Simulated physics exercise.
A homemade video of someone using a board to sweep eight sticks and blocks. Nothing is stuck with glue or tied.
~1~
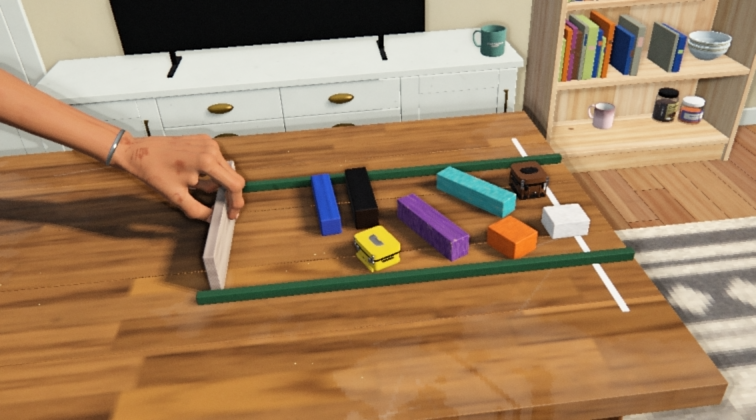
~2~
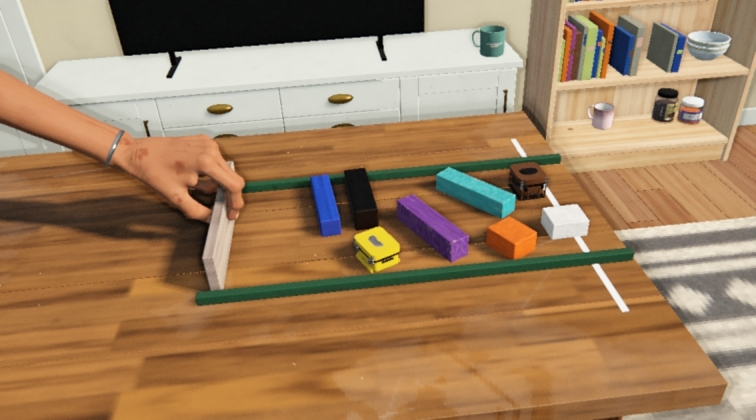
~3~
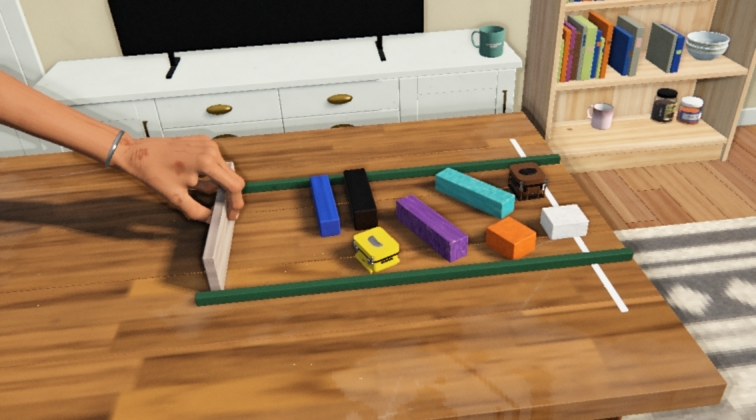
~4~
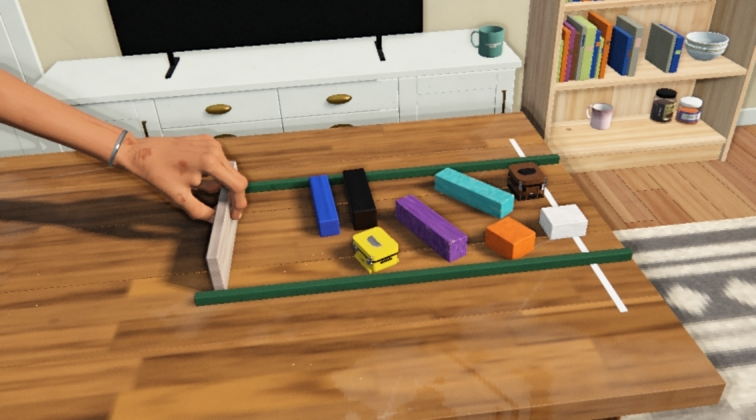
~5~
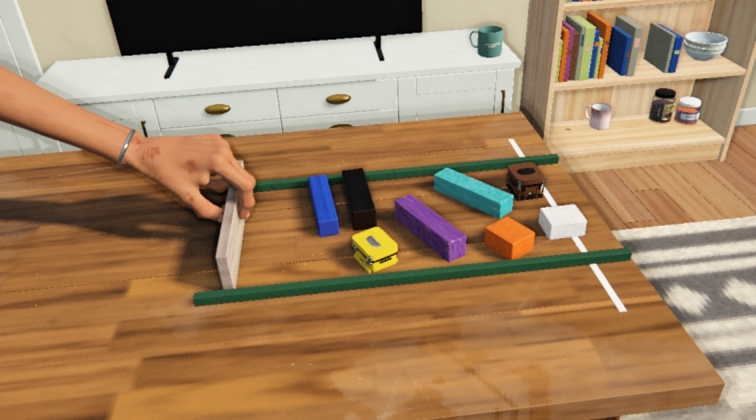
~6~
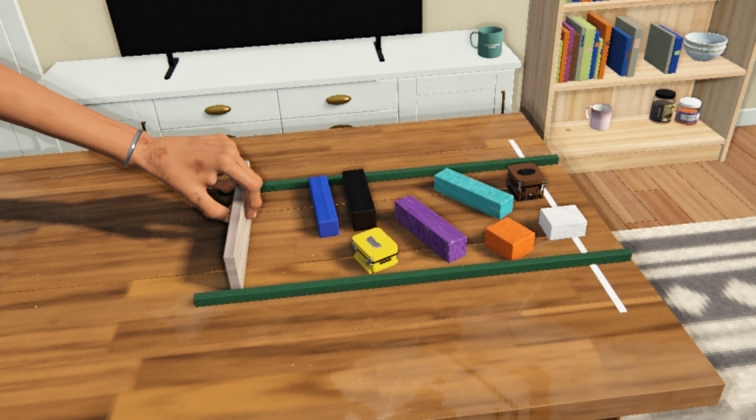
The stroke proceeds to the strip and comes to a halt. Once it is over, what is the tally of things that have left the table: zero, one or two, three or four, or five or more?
A tally of five or more.
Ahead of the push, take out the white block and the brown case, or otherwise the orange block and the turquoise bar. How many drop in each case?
The number is 3 for the first case and 3 for the second.
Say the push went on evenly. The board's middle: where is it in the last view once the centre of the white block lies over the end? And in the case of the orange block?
The middle is at (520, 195) when it's the white block, and at (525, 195) when it's the orange block.
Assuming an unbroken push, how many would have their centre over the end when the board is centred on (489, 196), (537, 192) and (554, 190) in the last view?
0, 4, 5.
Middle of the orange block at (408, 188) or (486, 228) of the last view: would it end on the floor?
Going place by place: Over the edge, then over the edge.
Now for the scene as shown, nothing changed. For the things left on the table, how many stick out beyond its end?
Count: 1.
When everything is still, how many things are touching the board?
2.
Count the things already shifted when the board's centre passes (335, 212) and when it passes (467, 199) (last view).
At the first place 2, at the second 8.
Early on, none off yet; white block at rest near (562, 222); brown case at rest near (525, 182); orange block at rest near (509, 239).
A while later, none off yet; white block at rest near (562, 222); brown case at rest near (525, 182); orange block moving near (521, 240).
Further along, none off yet; white block travelled about its own width near (598, 214); brown case travelled well along near (577, 170); orange block travelled well along near (599, 236).
Finally, the number that fall off is five or more; lost, purple bar, turquoise bar, orange block, brown case and white block.
